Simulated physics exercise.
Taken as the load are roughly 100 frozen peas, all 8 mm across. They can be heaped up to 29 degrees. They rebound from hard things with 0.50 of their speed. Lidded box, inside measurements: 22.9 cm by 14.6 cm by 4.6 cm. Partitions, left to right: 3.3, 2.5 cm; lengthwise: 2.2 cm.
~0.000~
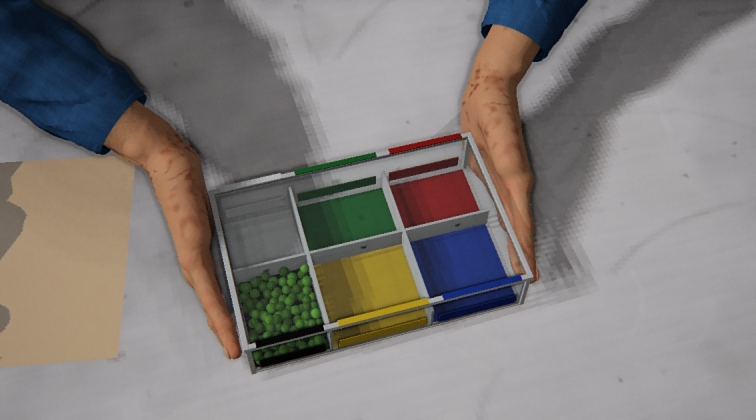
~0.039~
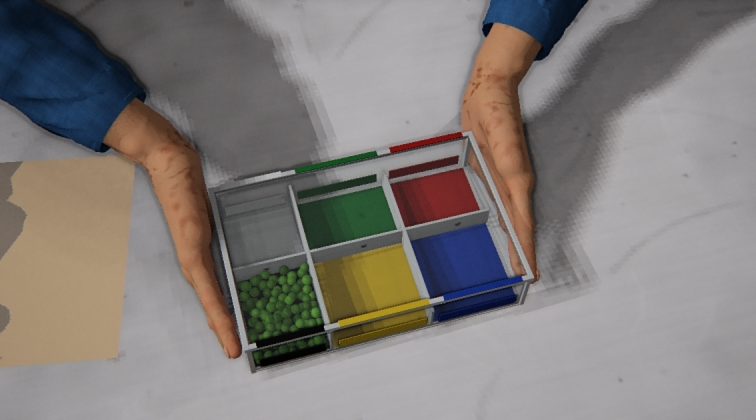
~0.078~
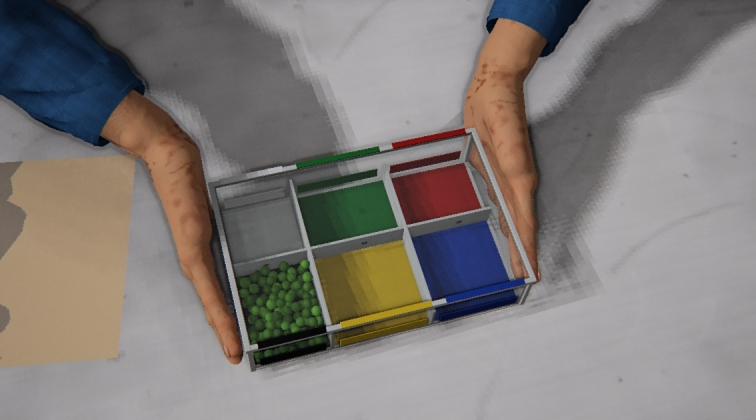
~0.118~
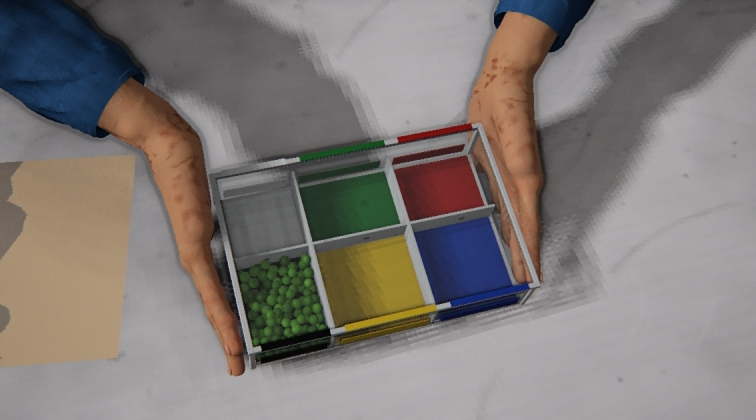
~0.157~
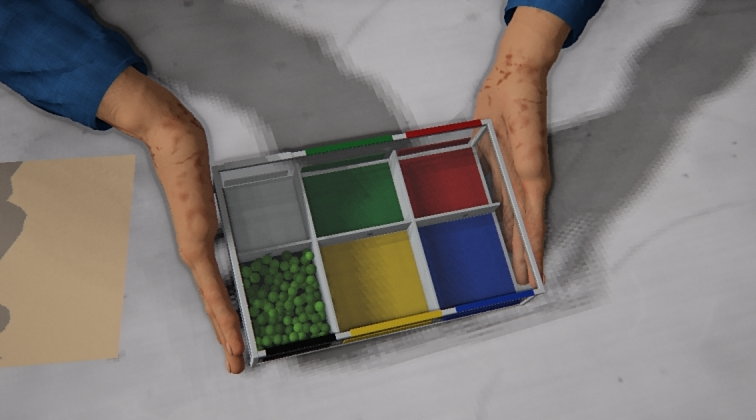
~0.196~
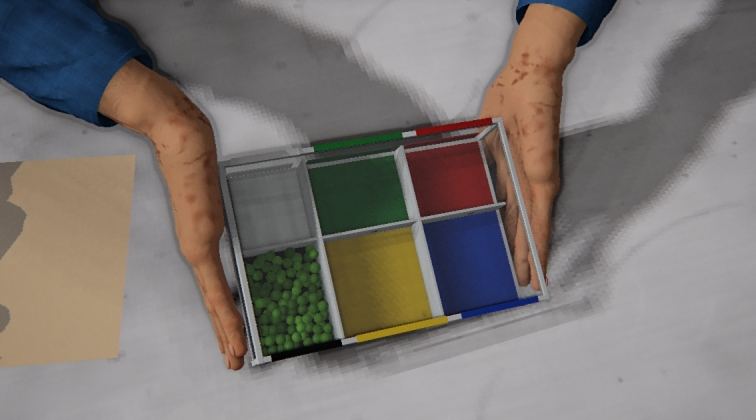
On a pale grey surface, two hands in blue sleeves held a clear box with coloured compartments, green peas filling the front left one, and tilted it slightly while the peas stayed in their section.
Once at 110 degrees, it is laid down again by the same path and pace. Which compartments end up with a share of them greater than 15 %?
Red compartment: Not greater. Blue compartment: Not greater. Green compartment: Not greater. Yellow compartment: Not greater. White compartment: Not greater. Black compartment: Greater.
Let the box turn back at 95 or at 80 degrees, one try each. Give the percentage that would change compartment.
I'd expect close to 10 and then close to 5 per cent.
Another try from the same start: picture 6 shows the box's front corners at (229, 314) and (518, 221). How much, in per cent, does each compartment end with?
Per cent at the finish: Red 0, blue 0, green 0, yellow 0, white 85, black 15.
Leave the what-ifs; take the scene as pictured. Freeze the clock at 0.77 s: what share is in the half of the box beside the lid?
Share: Approx. 60 %.
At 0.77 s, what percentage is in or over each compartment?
Red = 0, blue = 0, green = 0, yellow = 5, white = 0, black = 95 (per cent).
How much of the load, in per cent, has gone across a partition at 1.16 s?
Share: Approx. 10 %.
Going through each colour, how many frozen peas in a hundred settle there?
The red one ends with 0, blue 5, green 0, yellow 5, white 0 and black 90 per cent.
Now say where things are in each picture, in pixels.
Box tilt 0 degrees, front corners at (248, 346) and (527, 275); black 100 %, in the first frame.
Box tilt 1 degrees, front corners at (249, 346) and (528, 276), in the second frame.
Box tilt 4 degrees, front corners at (250, 347) and (530, 279), lowest corner right front, in the third frame.
Box tilt 10 degrees, front corners at (253, 349) and (534, 283), lowest corner right front, in the fourth frame.
Box tilt 17 degrees, front corners at (257, 352) and (539, 289), lowest corner right front, in the fifth frame.
Box tilt 24 degrees, front corners at (262, 358) and (543, 295), lowest corner right front; black 100 %. Its pace works out near 175 degrees a second, in the sixth frame.
After 0.77 s, tilt 109 degrees; yellow 5 %, black 95 %.
After 1.16 s, tilt 46 degrees; blue 5 %, yellow 5 %, black 90 %.
After 1.63 s, tilt 0 degrees; blue 5 %, yellow 5 %, black 90 %.
In the end, at 2.2 s, red 0 %, blue 5 %, green 0 %, yellow 5 %, white 0 %, black 90 %.
